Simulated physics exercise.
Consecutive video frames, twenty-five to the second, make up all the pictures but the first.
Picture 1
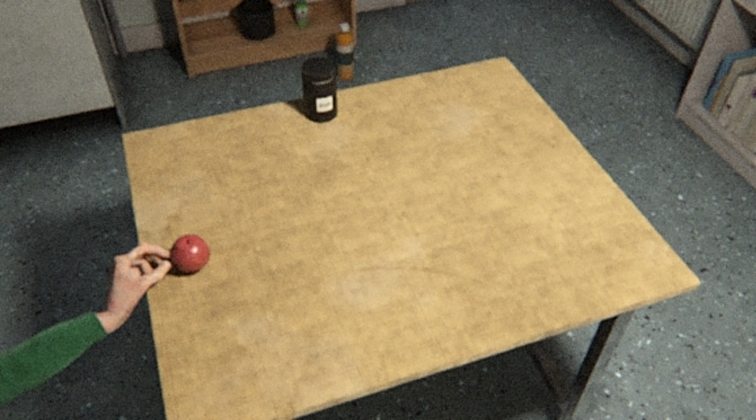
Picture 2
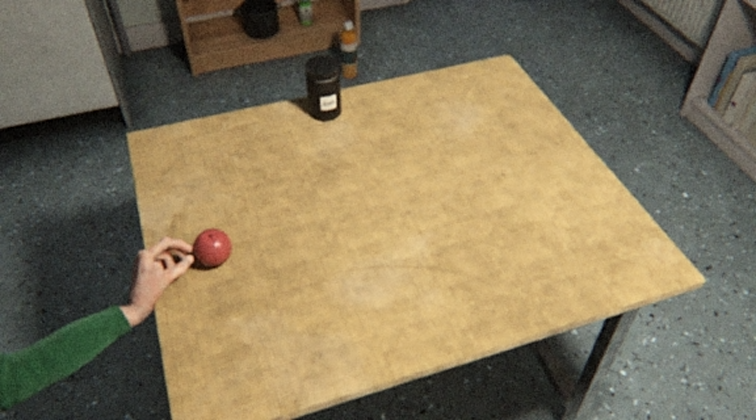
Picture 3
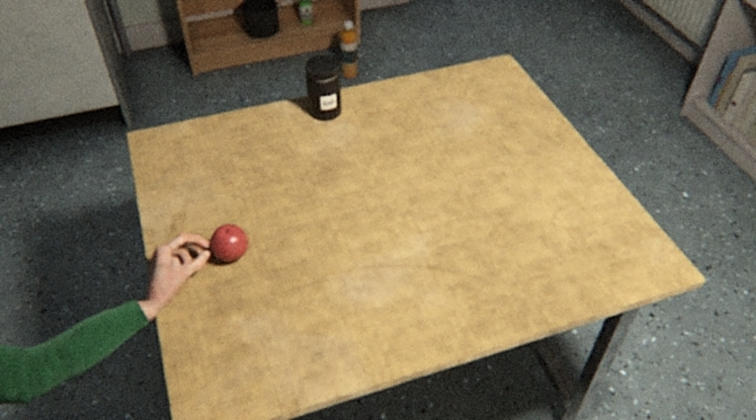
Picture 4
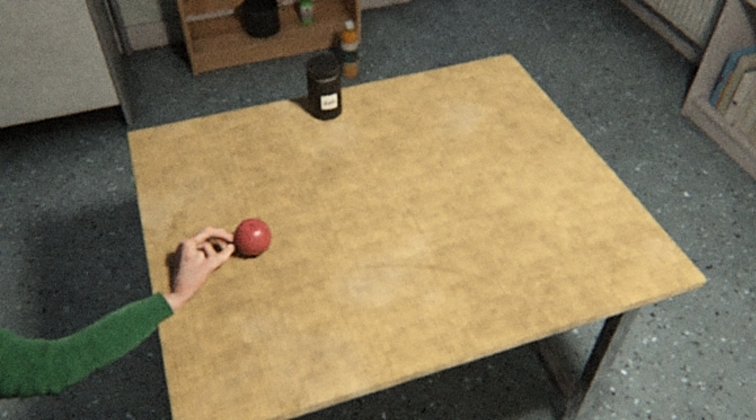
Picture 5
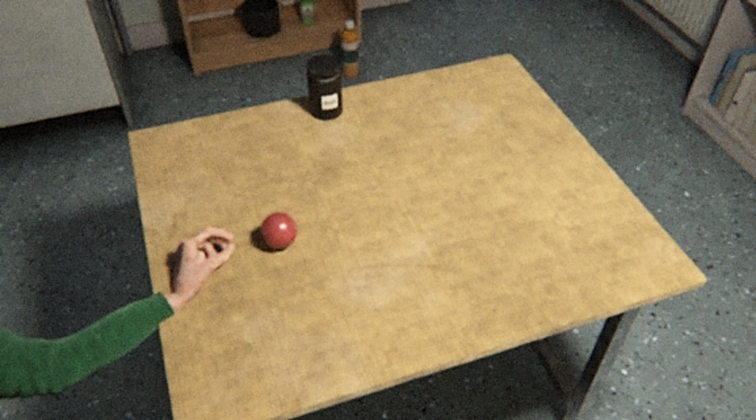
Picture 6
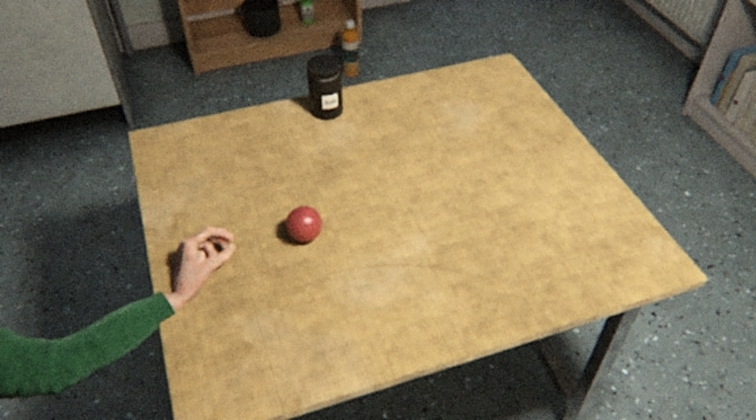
A wooden-topped table stands on a speckled grey floor, seen from above at an angle by a nearly still camera. A red apple sits near the left edge beside a hand in a green sleeve, with a dark labelled jar at the far edge and shelves behind. The hand pushes the apple rightward and slightly away, then halts while the apple rolls on alone, leaving a widening gap.
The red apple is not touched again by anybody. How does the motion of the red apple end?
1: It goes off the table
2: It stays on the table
Option 1: It goes off the table.
Then, 0.30 s past the last view, red apple displaced well along near (460, 184).
Then, 0.60 s past the last view, red apple displaced well along near (575, 155).
Then, 1.00 s past the last view, red apple now off the table.
Finally, off the table, red apple.
